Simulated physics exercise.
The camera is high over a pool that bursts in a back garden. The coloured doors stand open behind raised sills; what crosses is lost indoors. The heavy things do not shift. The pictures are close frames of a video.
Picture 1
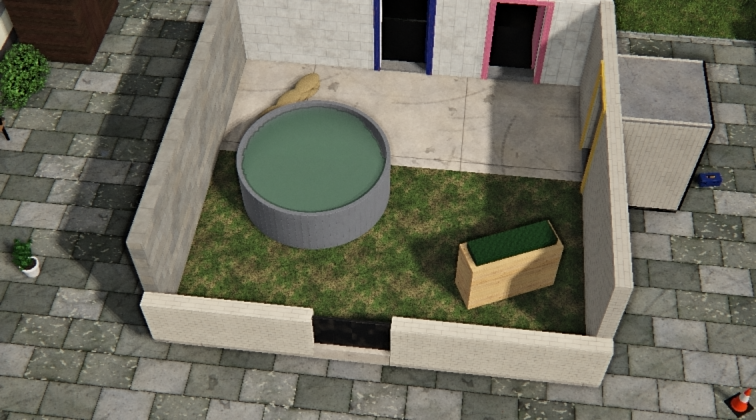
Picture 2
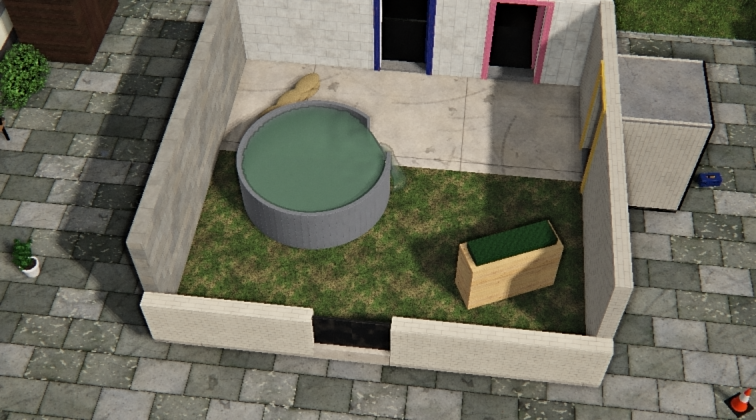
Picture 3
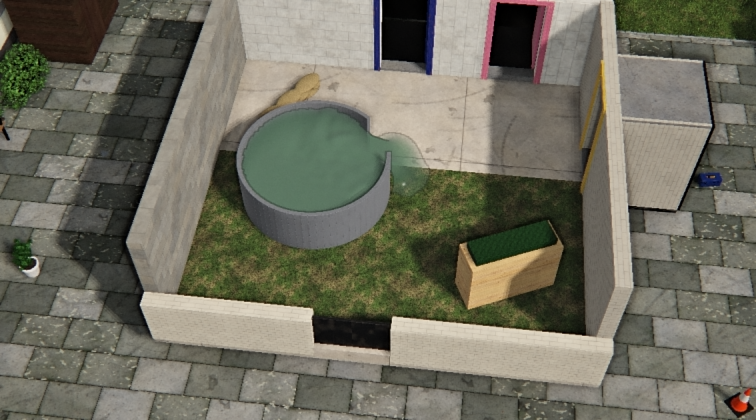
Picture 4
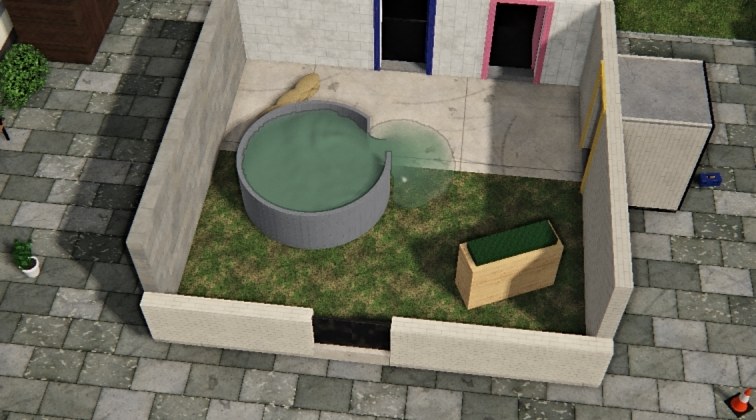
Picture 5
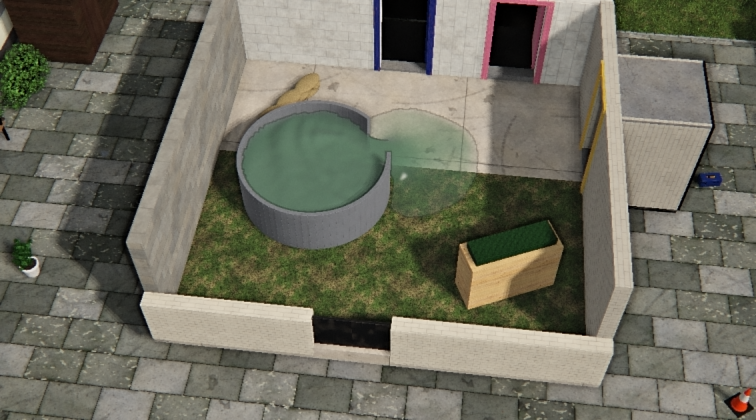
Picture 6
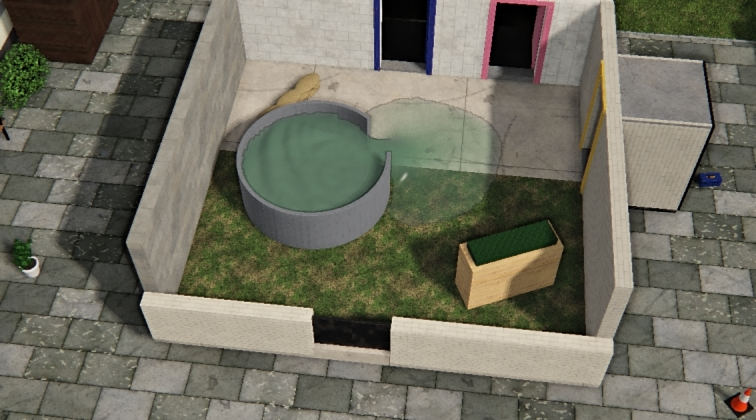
Walled back garden with a round grey pool splitting open on its right side and greenish water spreading across paving and grass.
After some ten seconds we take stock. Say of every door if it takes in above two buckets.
The pink door floods; the yellow door floods; the blue door floods.
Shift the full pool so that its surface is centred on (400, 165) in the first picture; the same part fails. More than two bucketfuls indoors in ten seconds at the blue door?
Then: Blue stays under.
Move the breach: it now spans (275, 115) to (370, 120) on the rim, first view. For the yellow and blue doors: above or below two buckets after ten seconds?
In short: Yellow floods, blue floods.
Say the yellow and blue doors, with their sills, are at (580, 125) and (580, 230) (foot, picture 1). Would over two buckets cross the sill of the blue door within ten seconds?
In short: Blue door floods.
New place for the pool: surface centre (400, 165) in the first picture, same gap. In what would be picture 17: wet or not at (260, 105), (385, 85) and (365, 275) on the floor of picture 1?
One after the other: Dry, not flooded, free of water.
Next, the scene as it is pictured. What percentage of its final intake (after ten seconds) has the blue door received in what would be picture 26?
About 65 per cent.
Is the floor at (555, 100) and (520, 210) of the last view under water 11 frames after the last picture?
In that order: Awash, covered.
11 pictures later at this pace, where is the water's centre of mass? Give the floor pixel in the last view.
Roughly at (385, 168).
A moment on, water covers 35 % of the floor; the pink door wet at the sill, nothing in, the yellow door wet at the sill, nothing in, the blue door wet at the sill, nothing in.
Next, water covers 45 % of the floor; the pink door over two buckets in, the yellow door over two buckets in, the blue door over two buckets in.
Then, water covers 50 % of the floor; the pink door over two buckets in, the yellow door far over two buckets in, the blue door over two buckets in.
Later, water covers 70 % of the floor; the pink door far over two buckets in, the yellow door far over two buckets in, the blue door over two buckets in.
In the end, water covers 95 % of the floor; the pink door far over two buckets in, the yellow door far over two buckets in, the blue door over two buckets in.
